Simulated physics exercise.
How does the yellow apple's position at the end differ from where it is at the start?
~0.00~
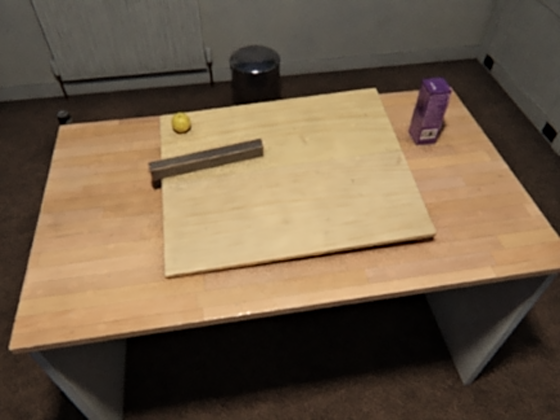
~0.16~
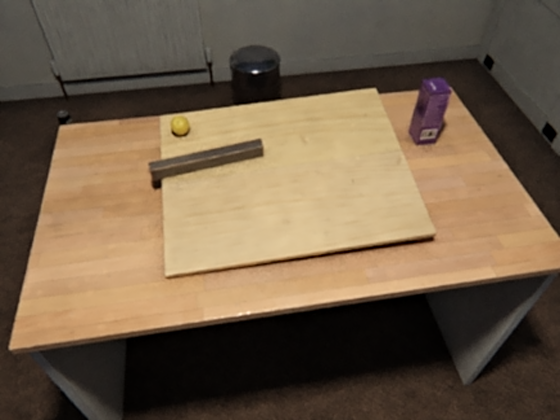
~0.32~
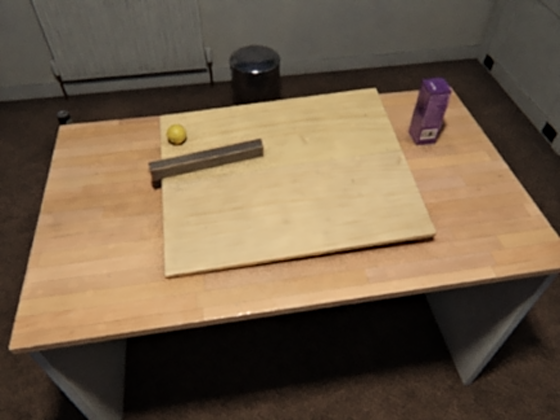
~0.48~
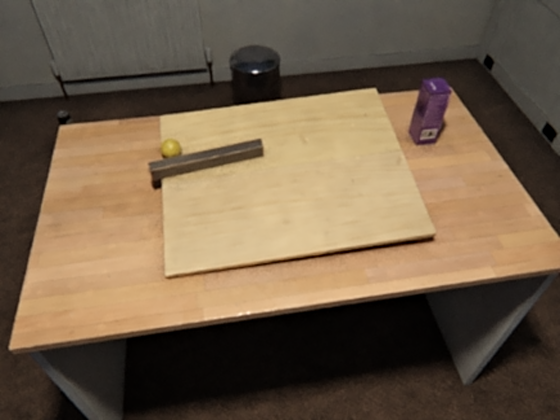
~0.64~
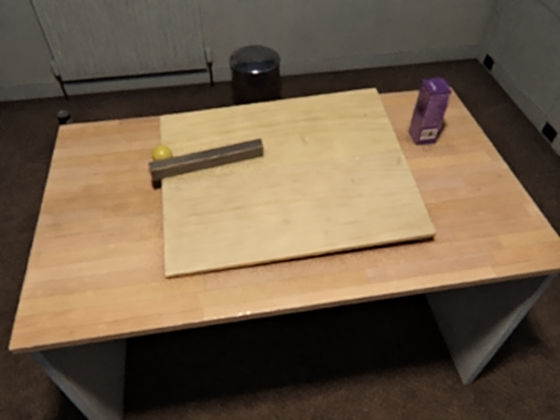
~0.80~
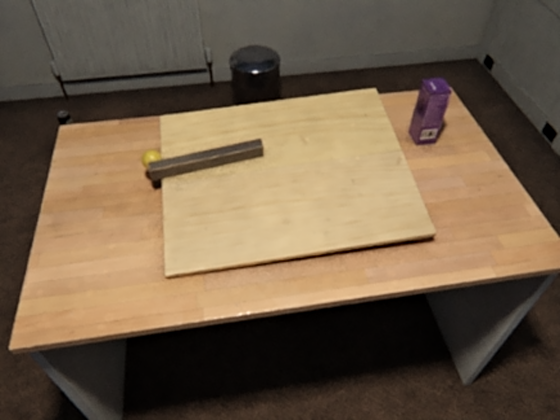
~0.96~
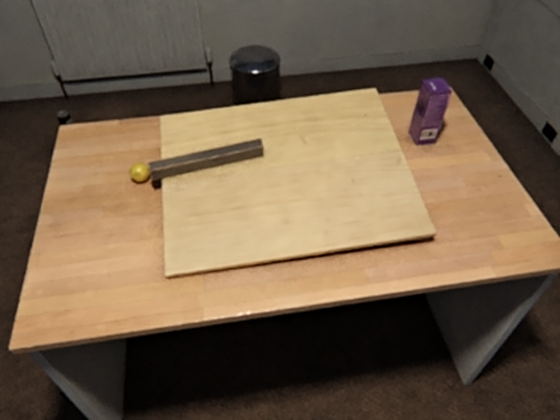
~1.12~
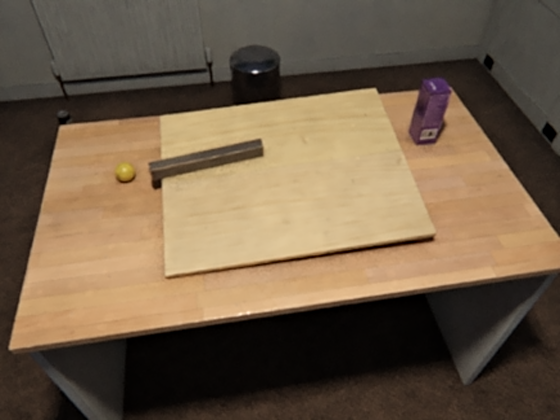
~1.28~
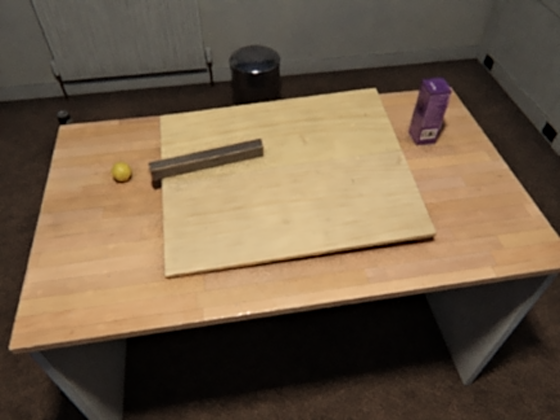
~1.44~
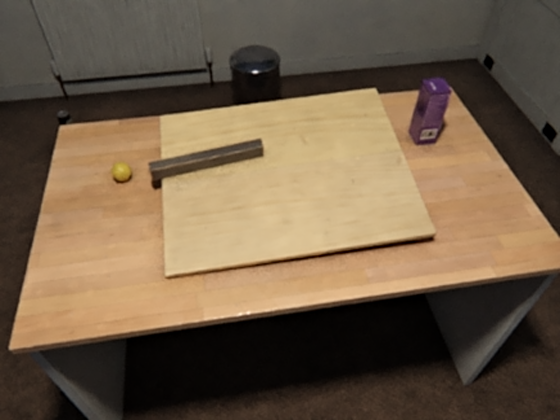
At the start the yellow apple is near the top left corner of the pale board, above the dark bar. At the end it rests on the wooden tabletop to the left of the board and bar.
